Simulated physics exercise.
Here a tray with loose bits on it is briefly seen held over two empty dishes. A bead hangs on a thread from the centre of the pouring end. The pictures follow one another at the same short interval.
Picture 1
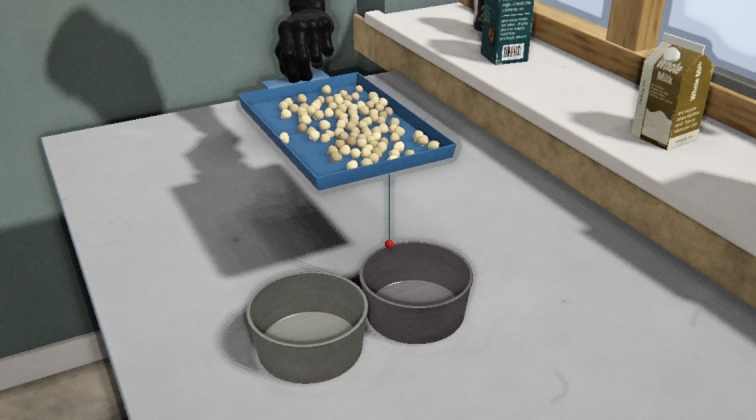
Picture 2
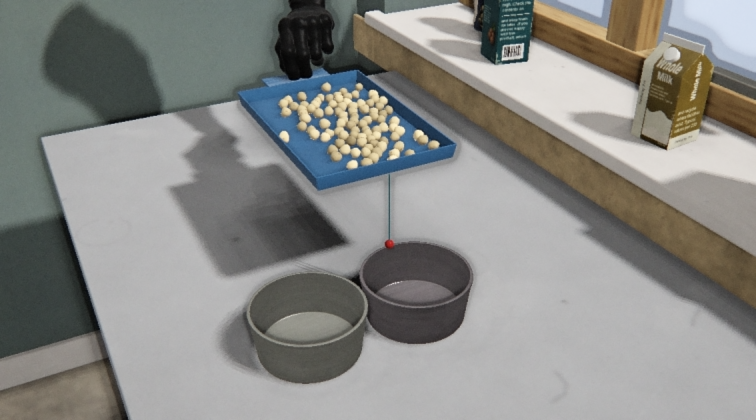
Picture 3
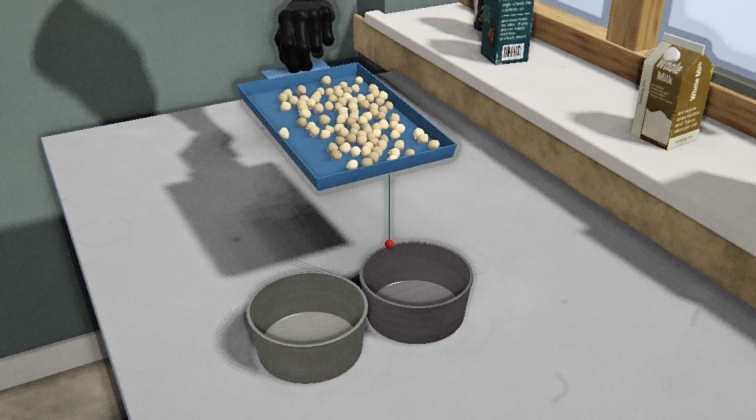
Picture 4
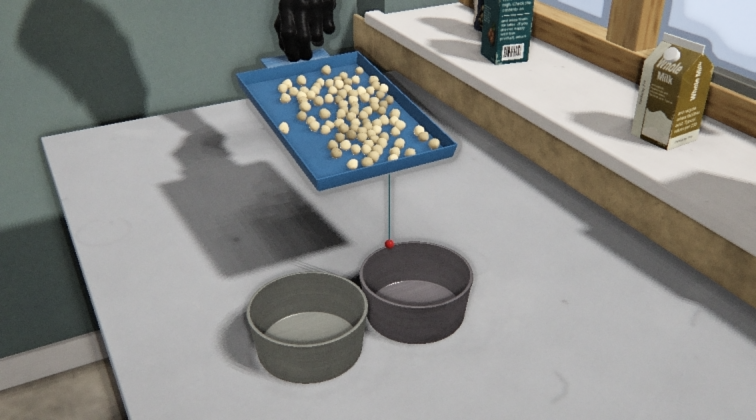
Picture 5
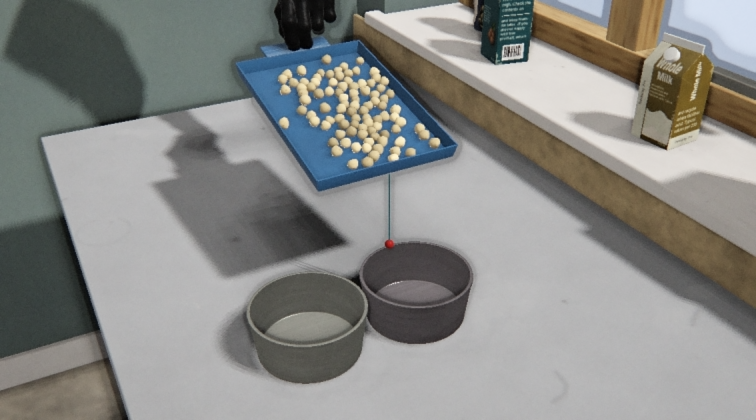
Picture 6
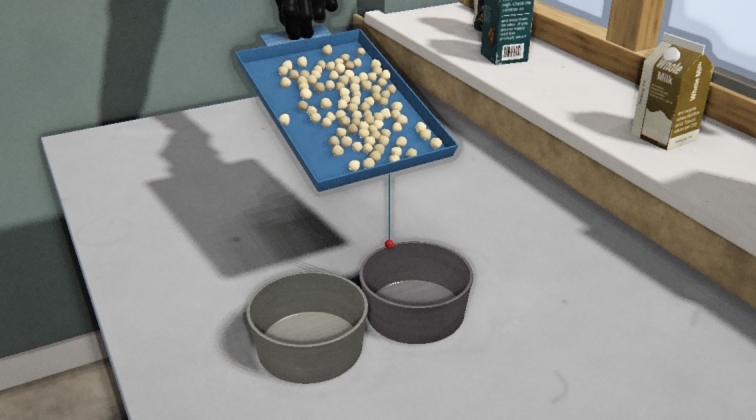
A black robotic hand steadily tilts a blue tray of nuts above two empty dishes.
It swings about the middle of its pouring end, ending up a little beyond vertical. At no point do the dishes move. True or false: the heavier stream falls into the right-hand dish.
True.
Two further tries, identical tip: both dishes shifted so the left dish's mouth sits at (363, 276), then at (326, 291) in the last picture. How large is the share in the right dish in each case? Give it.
Around 10 and around 50 per cent, in that order.
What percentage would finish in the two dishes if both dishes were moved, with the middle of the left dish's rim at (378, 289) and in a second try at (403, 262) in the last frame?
Some 90 and then some 40 per cent.
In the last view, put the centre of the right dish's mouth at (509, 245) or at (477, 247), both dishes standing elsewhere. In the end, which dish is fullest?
The dish to the left at the first, the dish to the left at the second.
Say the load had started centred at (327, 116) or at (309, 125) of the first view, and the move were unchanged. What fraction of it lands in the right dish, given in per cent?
You'd get 60 % the first time and 60 % the second.
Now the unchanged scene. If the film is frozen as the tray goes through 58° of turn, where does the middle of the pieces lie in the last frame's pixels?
Centre estimate: (381, 137).
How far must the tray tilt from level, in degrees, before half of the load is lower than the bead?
It is at around 110 degrees.
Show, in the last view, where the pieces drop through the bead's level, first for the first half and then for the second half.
Early-half point (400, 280); late-half point (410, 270).
Soon after the last picture, tray tipped steeply; nearly all on the tray; a stray few in the air.
A little later, tray tipped right over; nearly all on the tray; a stray few in the right dish; a stray few outside both.
Later still, tray tipped past a quarter turn; about a quarter in the left dish; about two thirds in the right dish; a small part outside both.
At rest, tray tipped past a quarter turn; about a quarter in the left dish; about two thirds in the right dish; a small part outside both.
